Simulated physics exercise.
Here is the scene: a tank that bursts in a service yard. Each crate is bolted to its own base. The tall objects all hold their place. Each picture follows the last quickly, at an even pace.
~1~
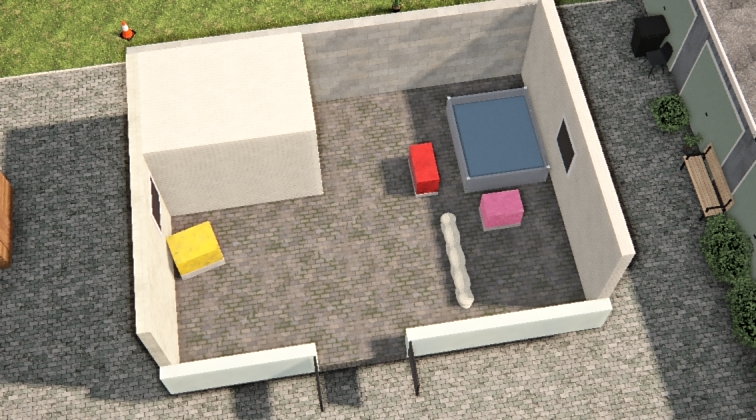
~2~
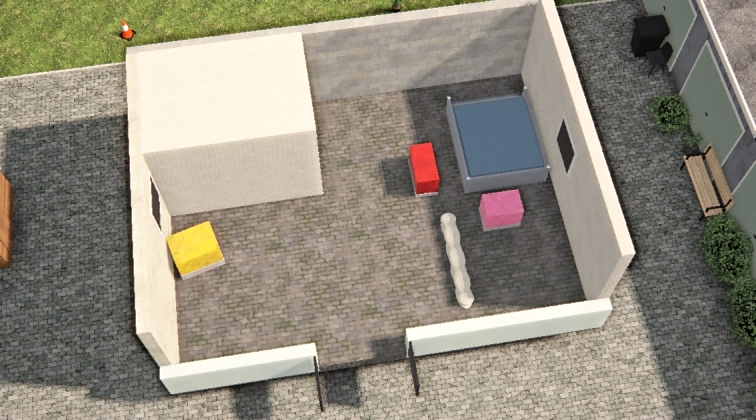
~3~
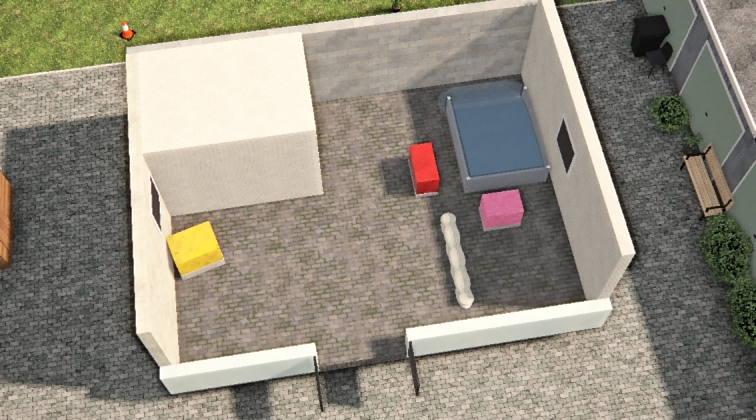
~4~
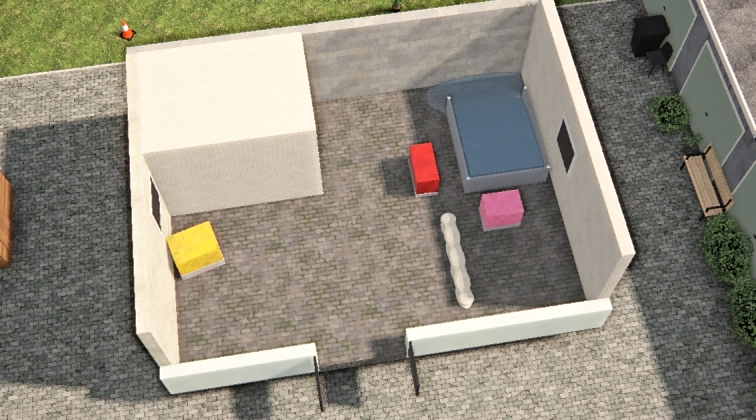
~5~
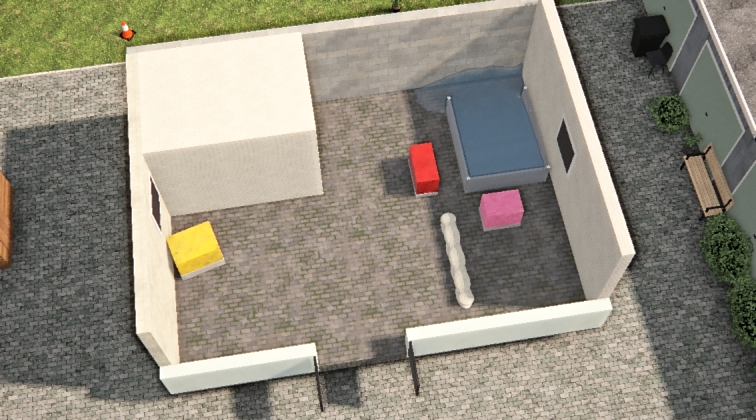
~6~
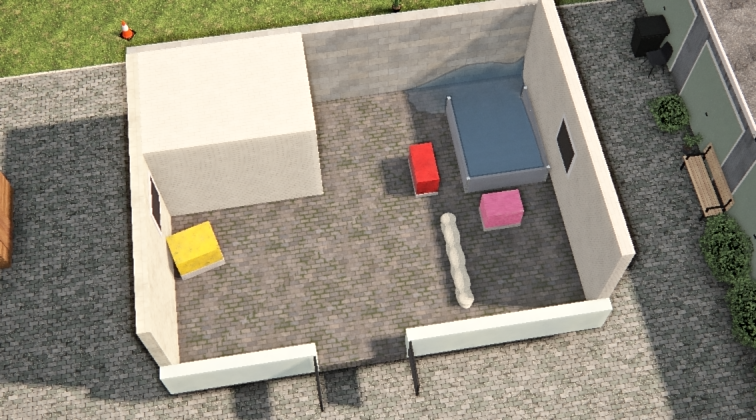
Water in a square blue tank at the upper right of a walled paved yard spills over its far side and spreads leftward along the back wall, while the red, pink and yellow blocks stay still.
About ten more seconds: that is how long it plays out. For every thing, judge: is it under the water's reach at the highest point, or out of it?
Red crate: Out of reach, so dry; pink crate: Out of reach, so dry; yellow crate: Out of reach, so dry.
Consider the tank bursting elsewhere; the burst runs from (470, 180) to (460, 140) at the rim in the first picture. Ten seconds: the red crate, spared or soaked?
As it turns out, the red one is swamped.
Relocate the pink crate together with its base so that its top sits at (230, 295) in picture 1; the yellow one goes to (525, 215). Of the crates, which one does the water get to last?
Answer: The crate marked pink.
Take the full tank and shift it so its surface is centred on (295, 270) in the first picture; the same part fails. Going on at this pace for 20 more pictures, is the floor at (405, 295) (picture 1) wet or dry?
That spot: Bare.
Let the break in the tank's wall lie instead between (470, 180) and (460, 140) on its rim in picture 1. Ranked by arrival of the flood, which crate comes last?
My pick is the yellow crate.
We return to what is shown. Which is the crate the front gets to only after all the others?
It's the yellow-painted one.
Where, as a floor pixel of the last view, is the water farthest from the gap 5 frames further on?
I would point to (352, 103).
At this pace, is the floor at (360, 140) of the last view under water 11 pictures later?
Result for the point: Waterlogged.
A moment on, water covers 10 % of the floor; the red crate not reached, the pink crate not reached, the yellow crate not reached.
Next, water covers 15 % of the floor; the red crate not reached, the pink crate not reached, the yellow crate not reached.
Then, water covers 30 % of the floor; the red crate water round its plinth, the pink crate water round its plinth, the yellow crate not reached.
Later, water covers 60 % of the floor; the red crate water round its plinth, the pink crate water round its plinth, the yellow crate not reached.
In the end, water covers 70 % of the floor; the red crate stayed above the water, the pink crate stayed above the water, the yellow crate stayed above the water.
